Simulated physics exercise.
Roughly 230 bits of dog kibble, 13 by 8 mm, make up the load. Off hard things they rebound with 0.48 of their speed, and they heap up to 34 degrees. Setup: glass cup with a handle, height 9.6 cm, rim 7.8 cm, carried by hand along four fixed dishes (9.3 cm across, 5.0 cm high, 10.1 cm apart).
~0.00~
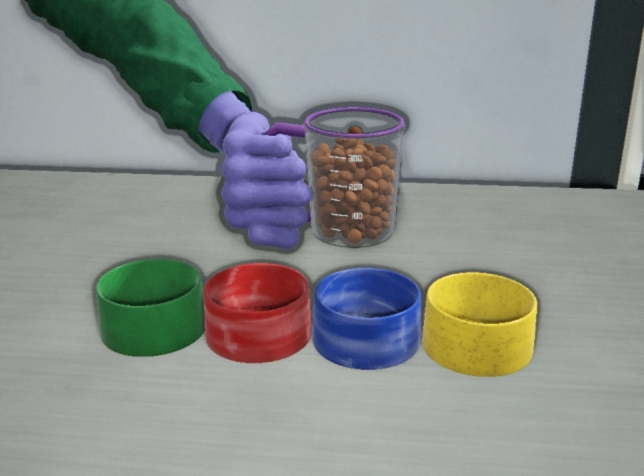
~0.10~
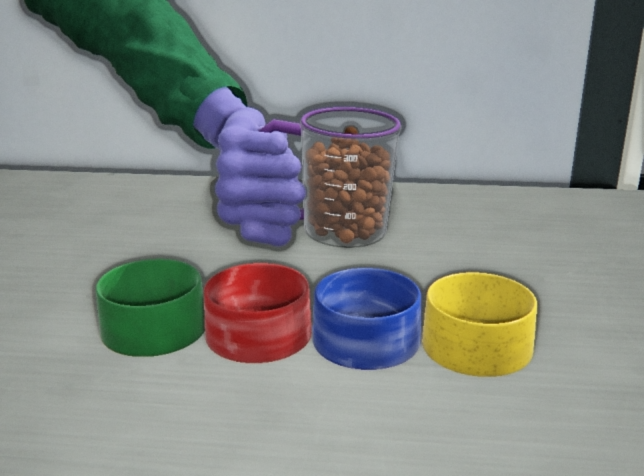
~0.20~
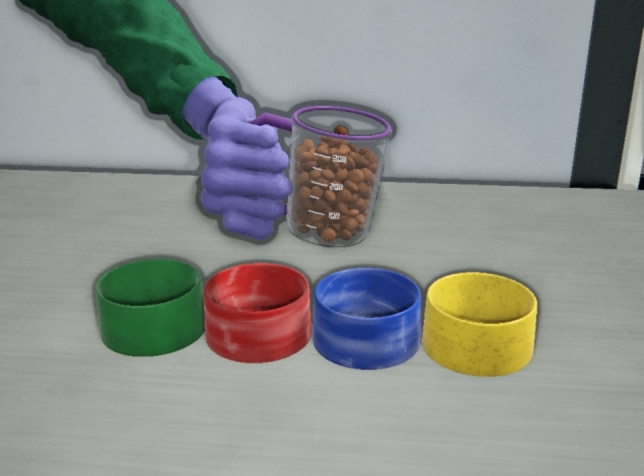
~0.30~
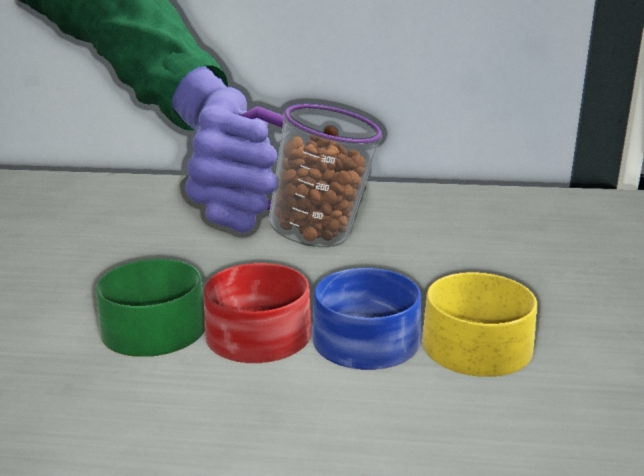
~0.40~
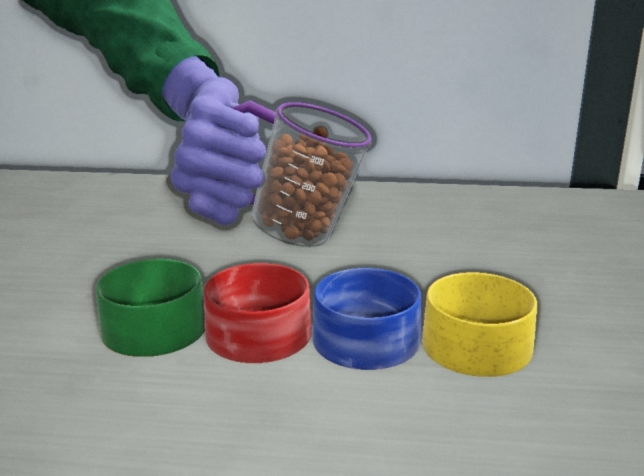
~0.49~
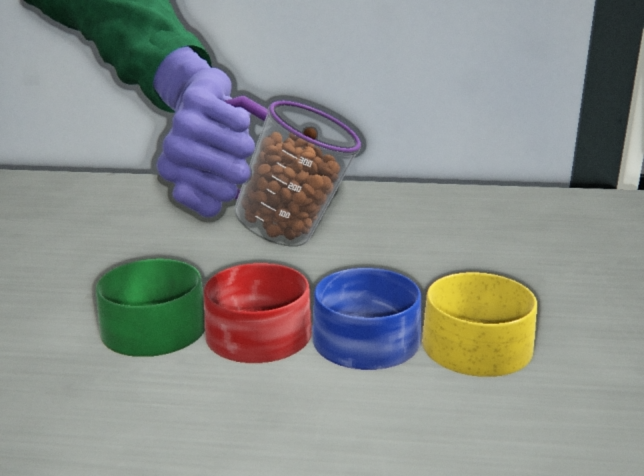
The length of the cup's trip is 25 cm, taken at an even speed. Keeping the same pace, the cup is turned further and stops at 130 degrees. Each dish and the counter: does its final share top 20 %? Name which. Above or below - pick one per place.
Red dish: Below; blue dish: Below; green dish: Above; yellow dish: Below; counter: Below.
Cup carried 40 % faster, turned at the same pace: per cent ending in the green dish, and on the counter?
Result - green dish: 100; counter: 0.
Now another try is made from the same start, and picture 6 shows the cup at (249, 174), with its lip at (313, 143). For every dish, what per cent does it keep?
The red dish keeps 0, the blue dish 0, the green dish 100 and the yellow dish 0.
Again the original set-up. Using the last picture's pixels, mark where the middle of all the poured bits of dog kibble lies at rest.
Close to pixel (150, 302).
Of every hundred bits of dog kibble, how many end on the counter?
Estimate: Around 0 %.
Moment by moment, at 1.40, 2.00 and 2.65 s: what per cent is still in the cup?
It goes roughly like this: 100, 85, 0 per cent.
After 1.40 s, tilt 73 degrees; cup holds 100 %.
After 2.00 s, tilt 106 degrees; cup holds 85 %, red 5 %, green 10 %.
After 2.65 s, tilt 130 degrees; cup holds 0 %, red 5 %, green 95 %.
At rest (3.1 s), red 5 %, blue 0 %, green 95 %, yellow 0 %, counter 0 %.
